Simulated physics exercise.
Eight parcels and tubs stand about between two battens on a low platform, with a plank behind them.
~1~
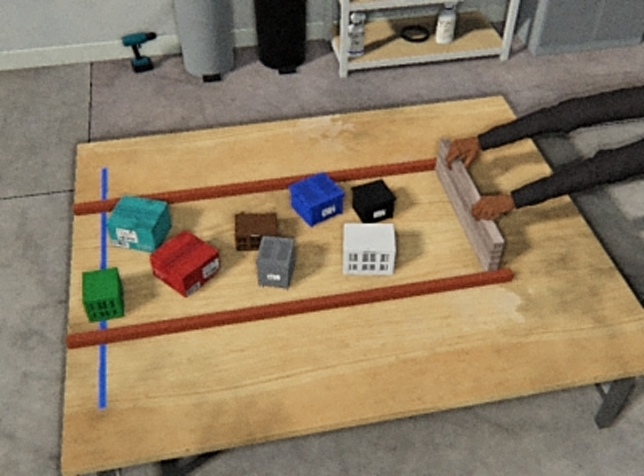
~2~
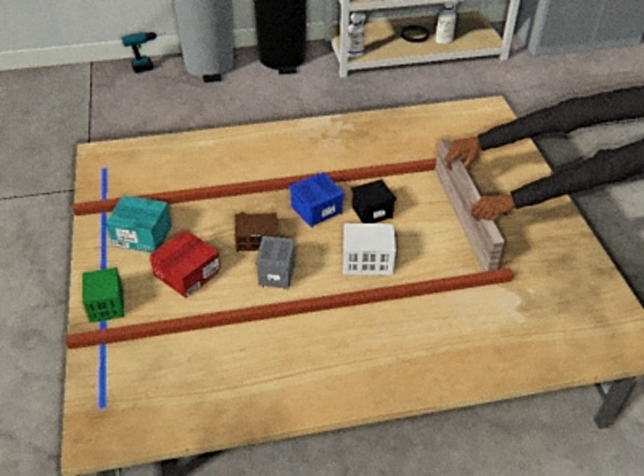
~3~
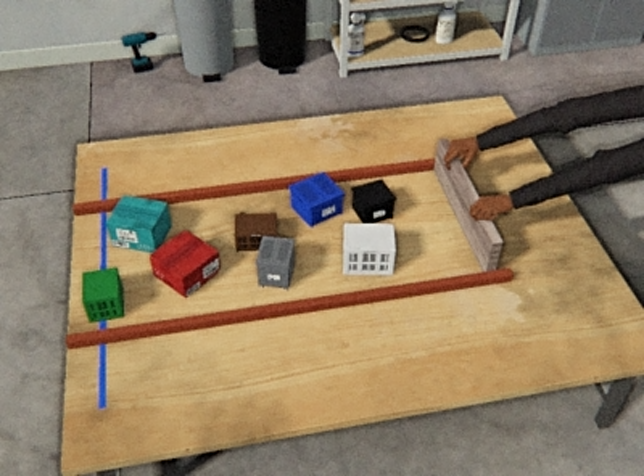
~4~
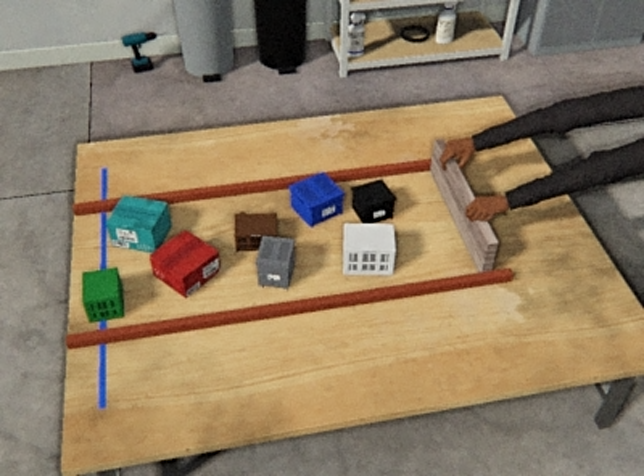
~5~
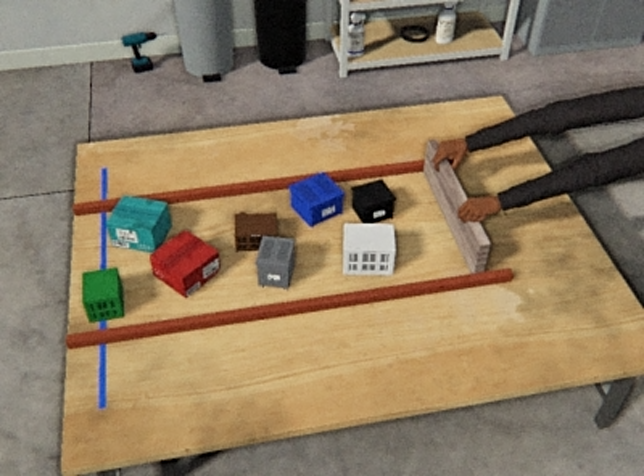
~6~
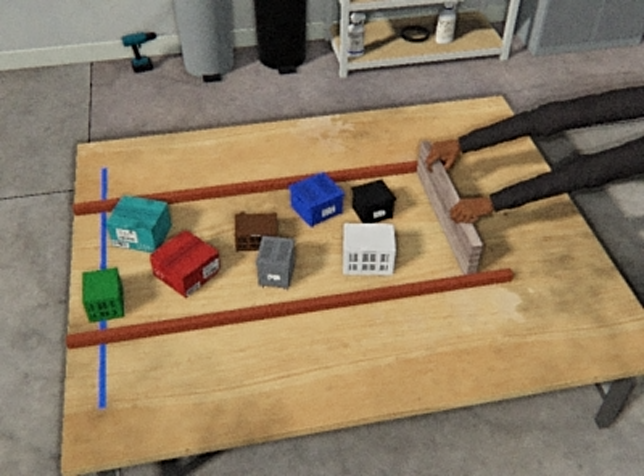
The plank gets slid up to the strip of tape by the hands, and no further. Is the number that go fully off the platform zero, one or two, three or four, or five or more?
Seems the ones that don't stay up number at least five, for sure.
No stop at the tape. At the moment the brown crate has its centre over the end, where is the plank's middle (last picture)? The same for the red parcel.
The middle is at (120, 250) when it's the brown crate, and at (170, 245) when it's the red parcel.
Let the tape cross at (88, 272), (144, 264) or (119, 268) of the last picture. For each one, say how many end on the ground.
So, reaching the ground: 8, then 3, then 6.
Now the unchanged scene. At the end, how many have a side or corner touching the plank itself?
Number in contact with it: 2.
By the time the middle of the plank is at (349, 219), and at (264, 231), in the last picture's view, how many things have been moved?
By then 3, and 6.
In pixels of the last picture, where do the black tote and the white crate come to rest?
You'll find the black tote at roughly (83, 240) and the white crate at roughly (73, 296).
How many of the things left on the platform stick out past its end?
That adds up to 2.
Soon after, none off yet; green crate at rest near (103, 295); turquoise parcel at rest near (140, 224); red parcel at rest near (186, 263).
By the end, the number that fall off is five or more; fallen, blue tote, grey tote, brown crate, red parcel, turquoise parcel and green crate.
